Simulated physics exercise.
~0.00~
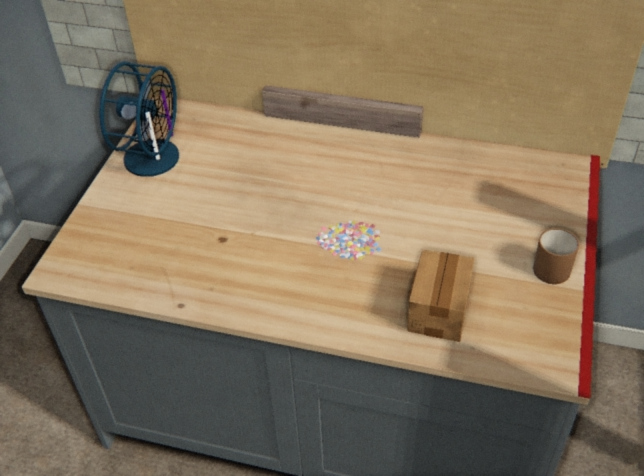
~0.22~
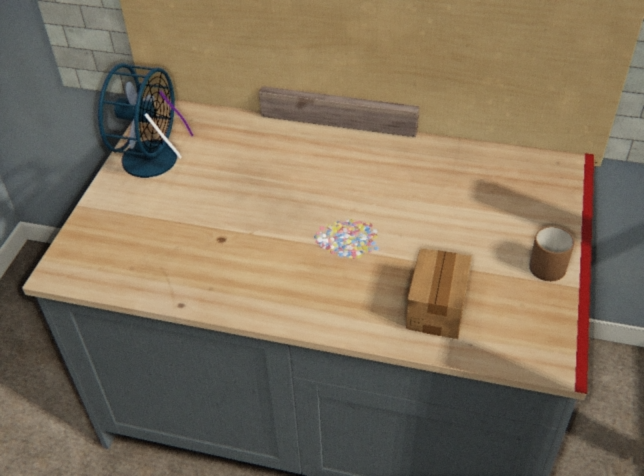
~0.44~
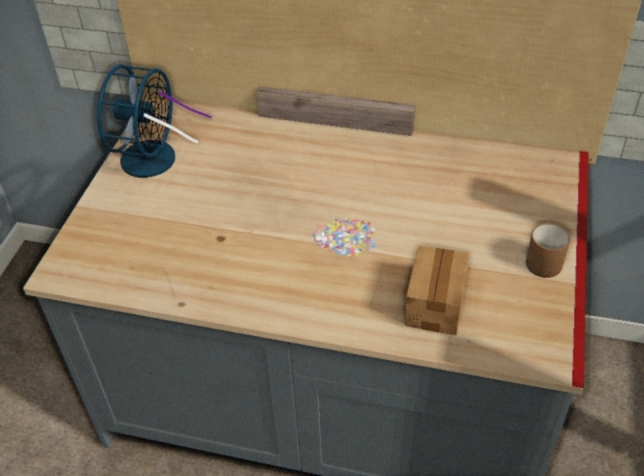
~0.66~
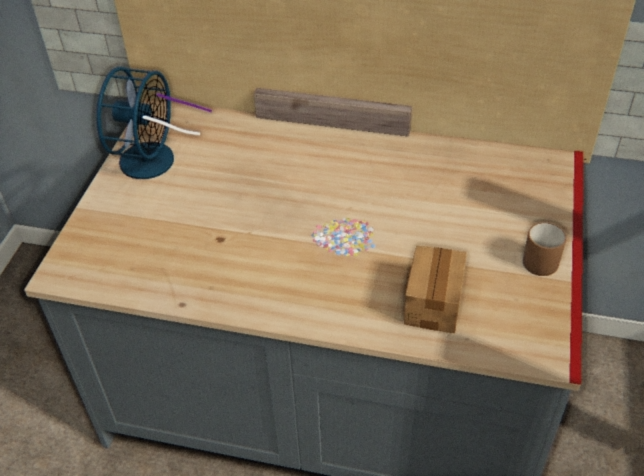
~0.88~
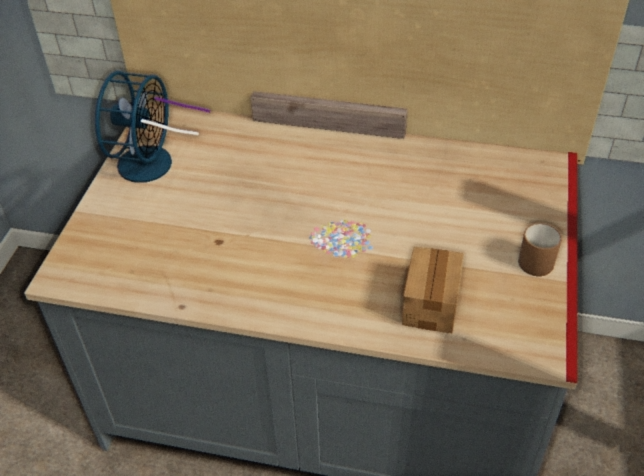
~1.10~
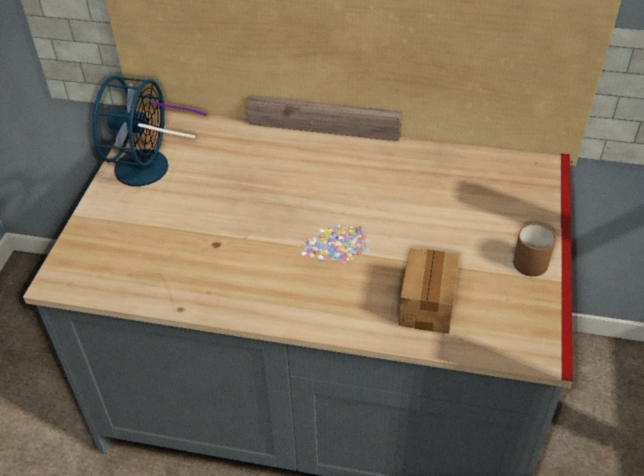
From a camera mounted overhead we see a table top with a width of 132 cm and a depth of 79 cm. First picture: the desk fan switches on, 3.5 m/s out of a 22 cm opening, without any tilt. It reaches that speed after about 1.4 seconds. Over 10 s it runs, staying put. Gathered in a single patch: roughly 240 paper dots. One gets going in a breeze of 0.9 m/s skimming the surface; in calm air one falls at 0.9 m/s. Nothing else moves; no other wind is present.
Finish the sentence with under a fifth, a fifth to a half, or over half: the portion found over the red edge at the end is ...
The portion found there is under a fifth.
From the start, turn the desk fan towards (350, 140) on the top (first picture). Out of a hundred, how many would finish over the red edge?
Result: Approx. 2 percent.
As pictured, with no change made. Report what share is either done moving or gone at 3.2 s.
80 %.
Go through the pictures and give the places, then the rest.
The middle of the paper dots is near (352, 240), none has stirred yet and the mouth of the desk fan is at (140, 109), in the first picture.
The middle of the paper dots is near (350, 239), none has stirred yet and the red edge is centred on (591, 258), in the second picture.
The middle of the paper dots is near (348, 237), none has stirred yet, the top of a box is at (439, 274) and the top of a board is at (335, 98), in the third picture.
The middle of the paper dots is near (347, 237) and none has stirred yet, in the fourth picture.
The middle of the paper dots is near (344, 239) and none has stirred yet, in the fifth picture.
The middle of the paper dots is near (338, 243), the farthest in sight from the desk fan is at (367, 250) and about 20 % have left their places, in the sixth picture.
After 2.0 s, 38 % are on the move or not yet settled, 0 % are over the red edge; the middle of those still in play is near (401, 295).
After 3.2 s, 15 % are on the move or not yet settled, 8 % are over the red edge; the middle of those still in play is near (401, 295).
After 5.5 s, 14 % are on the move or not yet settled, 8 % are over the red edge; the middle of those still in play is near (401, 295).
After 10.0 s, at the end, 8 % are over the red edge; the middle of those still in play is near (401, 295).
